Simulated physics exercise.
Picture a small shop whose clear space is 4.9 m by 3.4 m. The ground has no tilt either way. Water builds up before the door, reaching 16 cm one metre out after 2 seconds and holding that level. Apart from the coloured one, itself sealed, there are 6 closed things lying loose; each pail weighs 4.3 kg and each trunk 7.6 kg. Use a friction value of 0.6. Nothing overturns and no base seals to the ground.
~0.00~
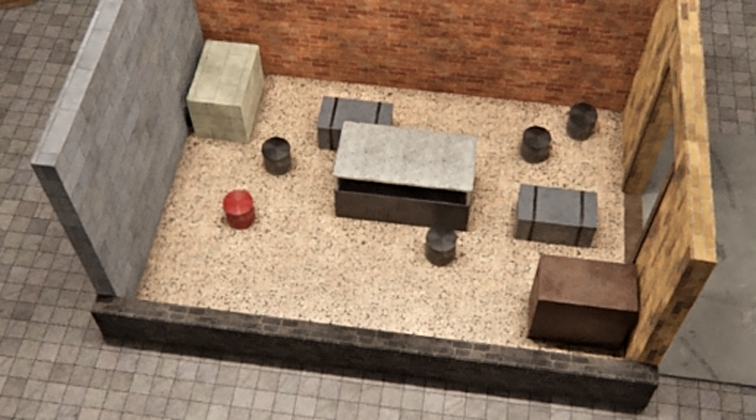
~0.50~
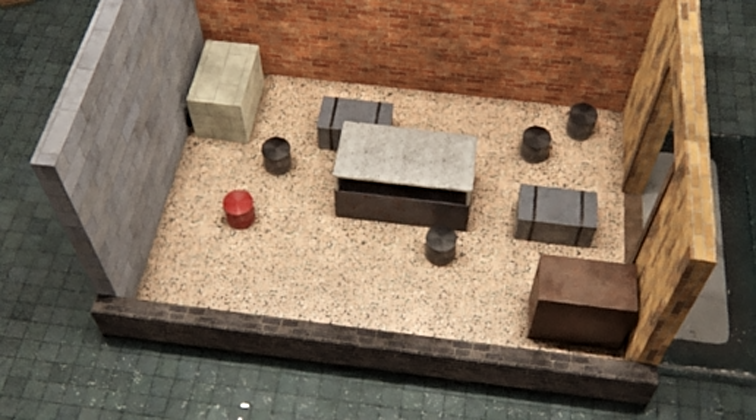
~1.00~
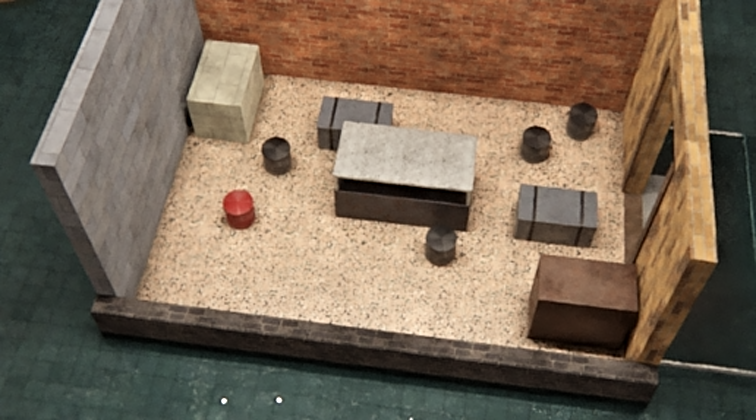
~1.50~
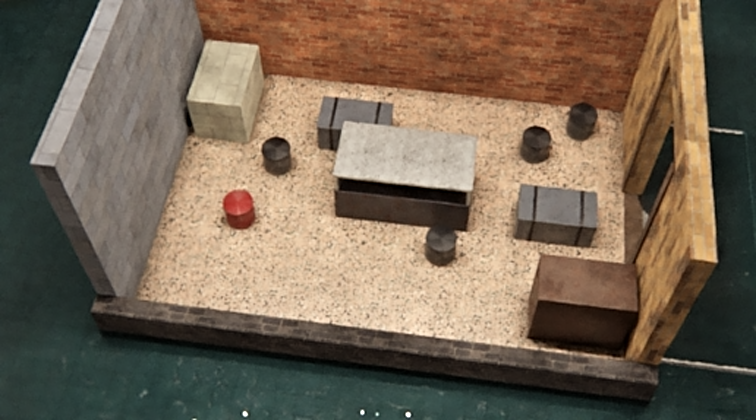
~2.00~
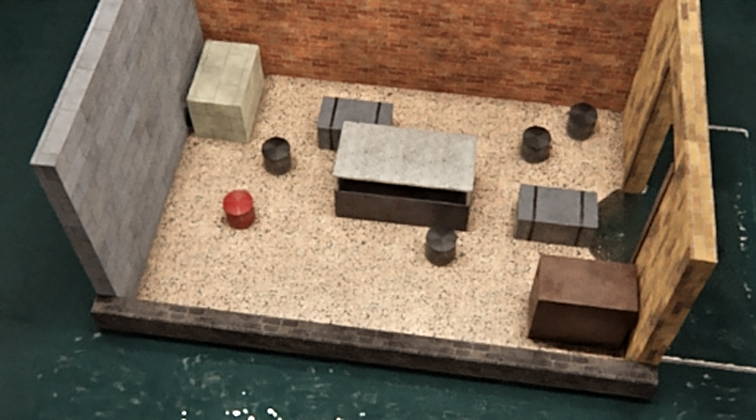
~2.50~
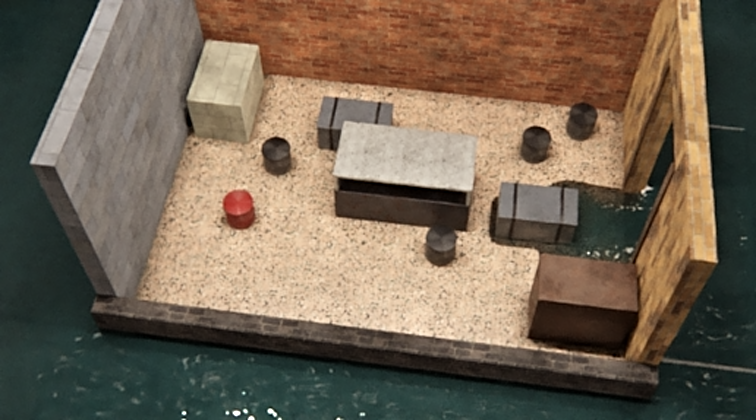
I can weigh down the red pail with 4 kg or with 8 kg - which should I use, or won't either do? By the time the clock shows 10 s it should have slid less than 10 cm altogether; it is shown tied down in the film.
Go with the heavier one.
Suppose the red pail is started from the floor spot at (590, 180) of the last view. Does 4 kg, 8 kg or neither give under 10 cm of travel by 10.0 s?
It turns out that the heavier alone succeeds.
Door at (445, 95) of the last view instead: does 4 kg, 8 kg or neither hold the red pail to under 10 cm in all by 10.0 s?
Then the lighter mass works.
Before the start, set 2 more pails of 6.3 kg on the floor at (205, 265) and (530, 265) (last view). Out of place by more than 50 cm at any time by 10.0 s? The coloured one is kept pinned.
In the order given, within the mark and then beyond the mark.
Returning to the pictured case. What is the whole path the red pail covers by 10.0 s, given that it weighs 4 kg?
It would cover some 30 cm all told.
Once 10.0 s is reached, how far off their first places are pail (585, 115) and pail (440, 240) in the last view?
Net displacement, in order: 0 cm; 60 cm.
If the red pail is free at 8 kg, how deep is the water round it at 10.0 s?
7 cm, roughly.
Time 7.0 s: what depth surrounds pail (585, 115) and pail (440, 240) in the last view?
Close to 3 and 3 centimetres.
After 3.5 s the red pail would be 0 cm from its start with 4 kg and 0 cm from its start with 8 kg; 0 cm of water round it then.
After 4.5 s the red pail would be 0 cm from its start with 4 kg and 0 cm from its start with 8 kg; 0 cm of water round it then.
After 7.0 s the red pail would be 0 cm from its start with 4 kg and 0 cm from its start with 8 kg; 1 cm of water round it then.
After 10.0 s the red pail would be 28 cm from its start with 4 kg and 0 cm from its start with 8 kg; 7 cm of water round it then.
